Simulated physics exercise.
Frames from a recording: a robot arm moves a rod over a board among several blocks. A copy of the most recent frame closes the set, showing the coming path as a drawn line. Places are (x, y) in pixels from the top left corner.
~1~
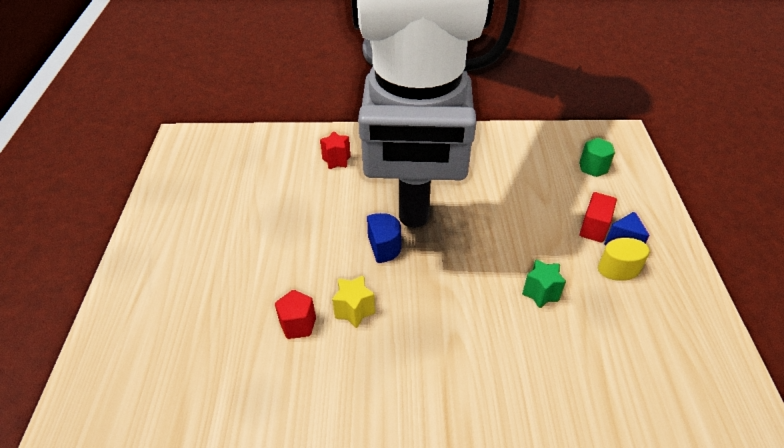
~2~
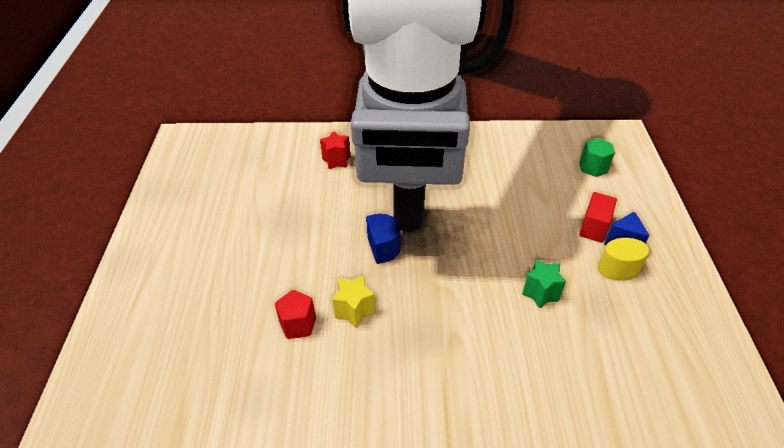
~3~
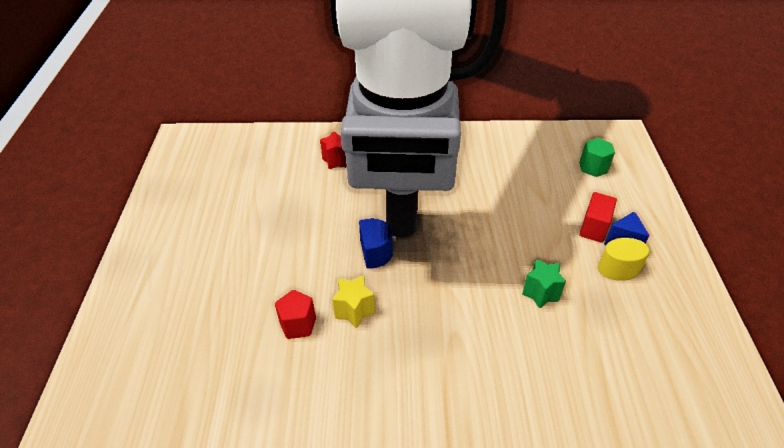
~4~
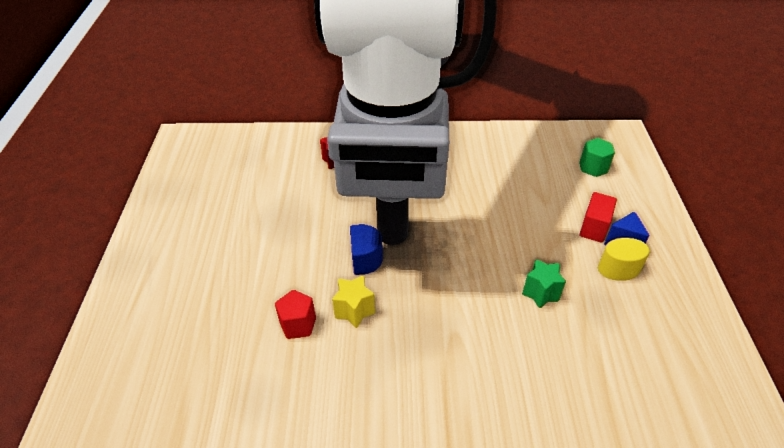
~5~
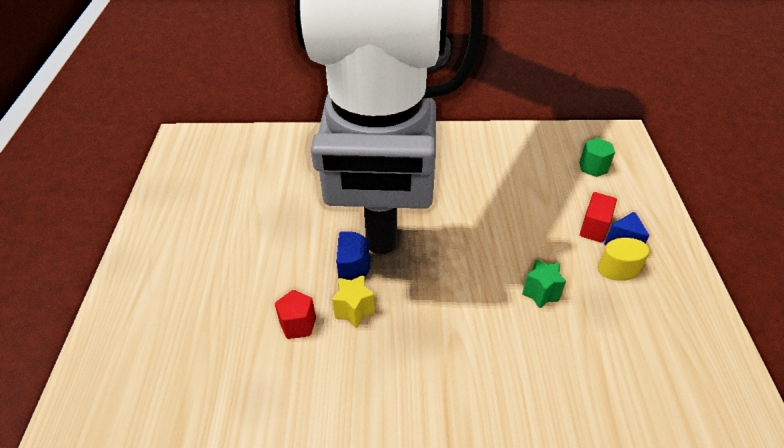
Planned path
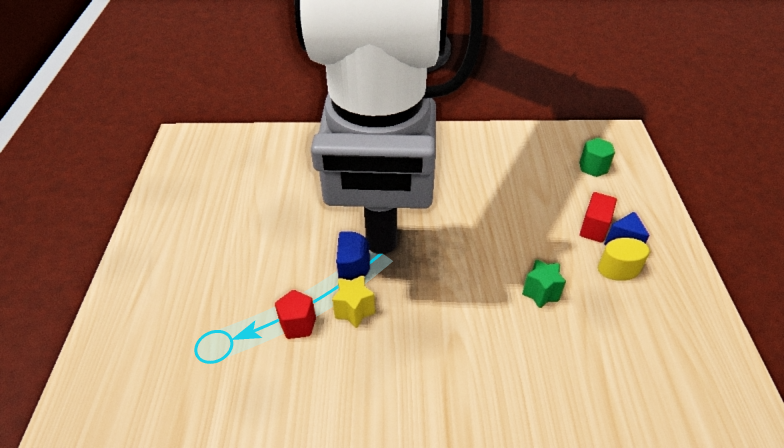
A pale wooden board on a dark red floor is seen from above at a slant by a still camera. A white and grey robot arm holds a black rod near a blue half-round block, with a red star behind, a yellow star and red five-sided block at front left, and green, red, blue and yellow blocks at right. The rod moves left and toward the viewer, pushing the half-round block close behind the yellow star.
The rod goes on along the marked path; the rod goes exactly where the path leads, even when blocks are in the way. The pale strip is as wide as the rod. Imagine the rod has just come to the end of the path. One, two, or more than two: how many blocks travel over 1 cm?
The answer is two blocks.
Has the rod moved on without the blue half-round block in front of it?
I'd say yes.
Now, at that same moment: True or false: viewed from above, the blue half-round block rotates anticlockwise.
Verdict: False.
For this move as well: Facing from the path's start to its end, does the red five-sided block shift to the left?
I expect so.
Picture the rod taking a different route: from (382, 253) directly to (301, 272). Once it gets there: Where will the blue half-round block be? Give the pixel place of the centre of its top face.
Roughly at (288, 278).
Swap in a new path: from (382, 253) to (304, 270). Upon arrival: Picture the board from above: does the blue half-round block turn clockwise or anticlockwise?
Overhead view: Anti-clockwise.
The line goes from (382, 253) via (336, 288) and (280, 320), ending at (214, 347).
On the path given first. One third of the way, rod (334, 279); blue half-round block (296, 273), turned 40° clockwise.
Two thirds of the way, rod (277, 310); red five-sided block (264, 331), turned 35° anticlockwise; blue half-round block (244, 284), turned 105° clockwise; yellow star (349, 293), turned 30° anticlockwise.
At the end, rod (210, 337); red five-sided block (257, 340), turned 55° anticlockwise; blue half-round block (229, 285), turned 145° clockwise; yellow star (349, 293), turned 30° anticlockwise.
